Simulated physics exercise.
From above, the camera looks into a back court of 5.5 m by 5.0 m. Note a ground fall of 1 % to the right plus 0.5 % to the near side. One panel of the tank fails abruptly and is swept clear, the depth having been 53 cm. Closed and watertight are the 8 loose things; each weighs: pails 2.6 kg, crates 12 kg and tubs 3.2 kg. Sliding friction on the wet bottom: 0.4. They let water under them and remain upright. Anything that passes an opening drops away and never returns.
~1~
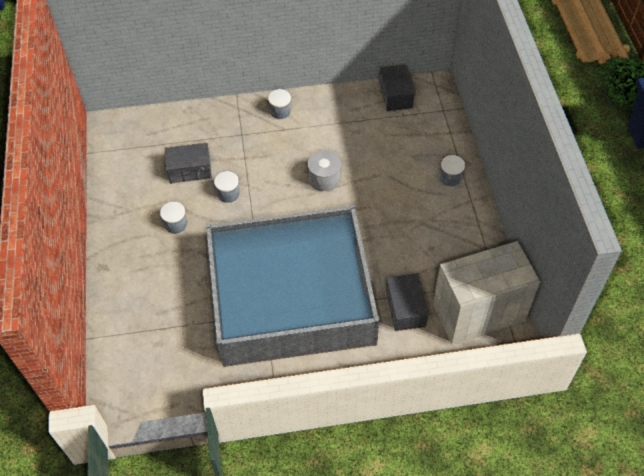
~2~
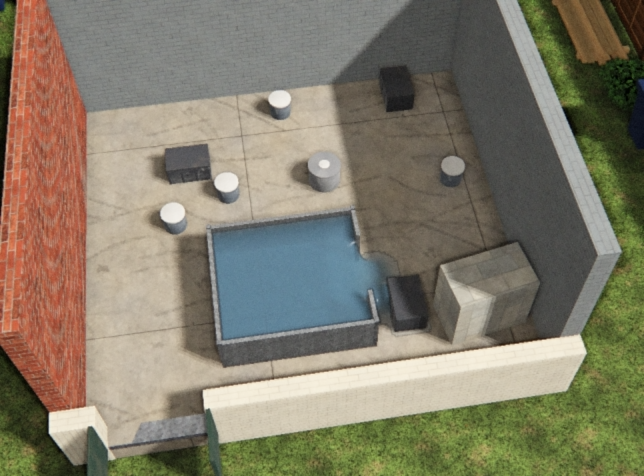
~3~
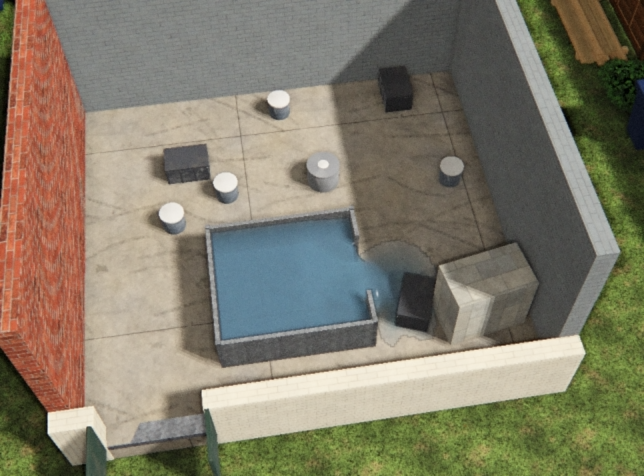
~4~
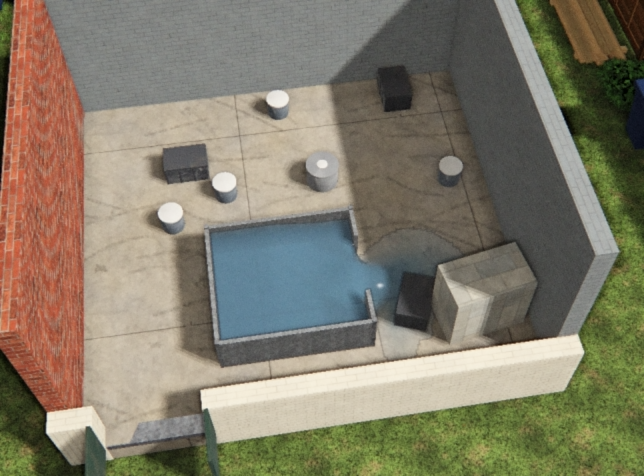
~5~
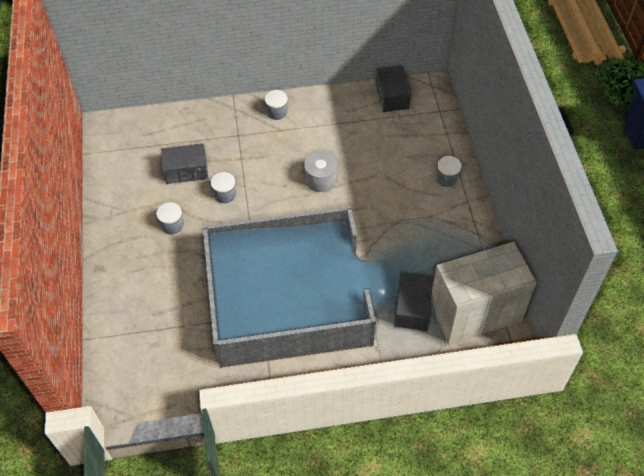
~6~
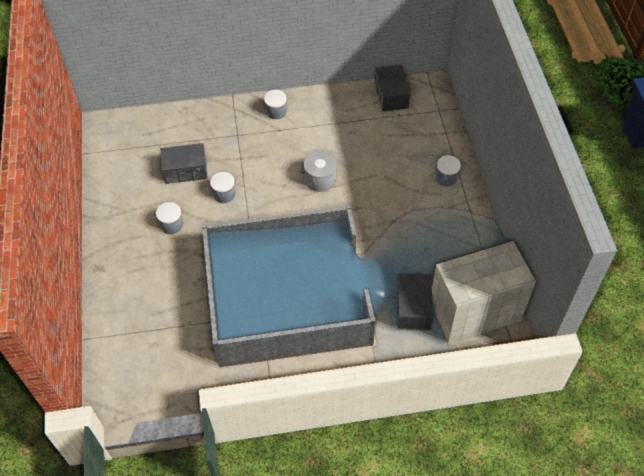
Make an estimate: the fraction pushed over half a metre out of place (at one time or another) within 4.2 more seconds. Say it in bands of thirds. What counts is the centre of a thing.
I would put it between one and two thirds.
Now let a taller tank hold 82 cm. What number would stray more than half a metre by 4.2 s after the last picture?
With that change, 6 of them.
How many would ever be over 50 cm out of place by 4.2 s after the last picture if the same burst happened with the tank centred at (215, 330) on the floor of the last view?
Then the count would be 4.
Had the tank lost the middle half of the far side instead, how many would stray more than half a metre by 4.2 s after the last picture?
The answer would then be 7.
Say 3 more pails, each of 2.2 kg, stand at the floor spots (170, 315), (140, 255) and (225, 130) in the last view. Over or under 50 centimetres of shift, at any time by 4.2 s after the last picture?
Well, in turn they are below that, below that and above that.
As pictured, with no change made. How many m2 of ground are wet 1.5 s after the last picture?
About 10.5 m2.
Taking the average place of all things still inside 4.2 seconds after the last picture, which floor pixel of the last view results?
Averaged position, last view: Near pixel (232, 195).
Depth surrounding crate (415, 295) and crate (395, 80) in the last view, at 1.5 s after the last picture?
Around 6 cm and 1 cm.
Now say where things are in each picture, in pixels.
The first picture shows a crate at (407, 296), on the bottom; a pail at (279, 98) rests on the ground; water covers 3.0 m2; 0 of 8 have shifted.
The second picture shows a crate at (407, 297), on the bottom; a pail at (279, 98), on the bottom; 3.3 m2 under water; 0 of 8 have shifted.
The third picture shows a crate at (417, 296), on the bottom, 13 cm from its start; a pail at (278, 99), on the bottom; water covers 3.8 m2; 1 of 8 have shifted.
The fourth picture shows a crate at (416, 295) rests on the ground, 13 cm from its start; a pail at (277, 98), on the bottom; water covers 4.6 m2; 1 of 8 have shifted.
The fifth picture shows a crate at (415, 295), on the bottom, 14 cm from its start; a pail at (276, 98) rests on the ground; 5.5 m2 under water; 1 of 8 have shifted.
The sixth picture shows a crate at (416, 296), on the bottom, 15 cm from its start; a pail at (275, 98) rests on the ground; water covers 6.1 m2; 1 of 8 have shifted.
Then, 0.4 s after the last picture 0 of 8 are over 50 cm from their spots; 1 afloat.
Then, 1.5 s after the last picture 2 of 8 are over 50 cm from their spots; 1 afloat.
Then, 2.8 s after the last picture 3 of 8 are over 50 cm from their spots; 1 afloat.
Then, 4.2 s after the last picture 4 of 8 are over 50 cm from their spots, and 4 have been at some point; 1 afloat.
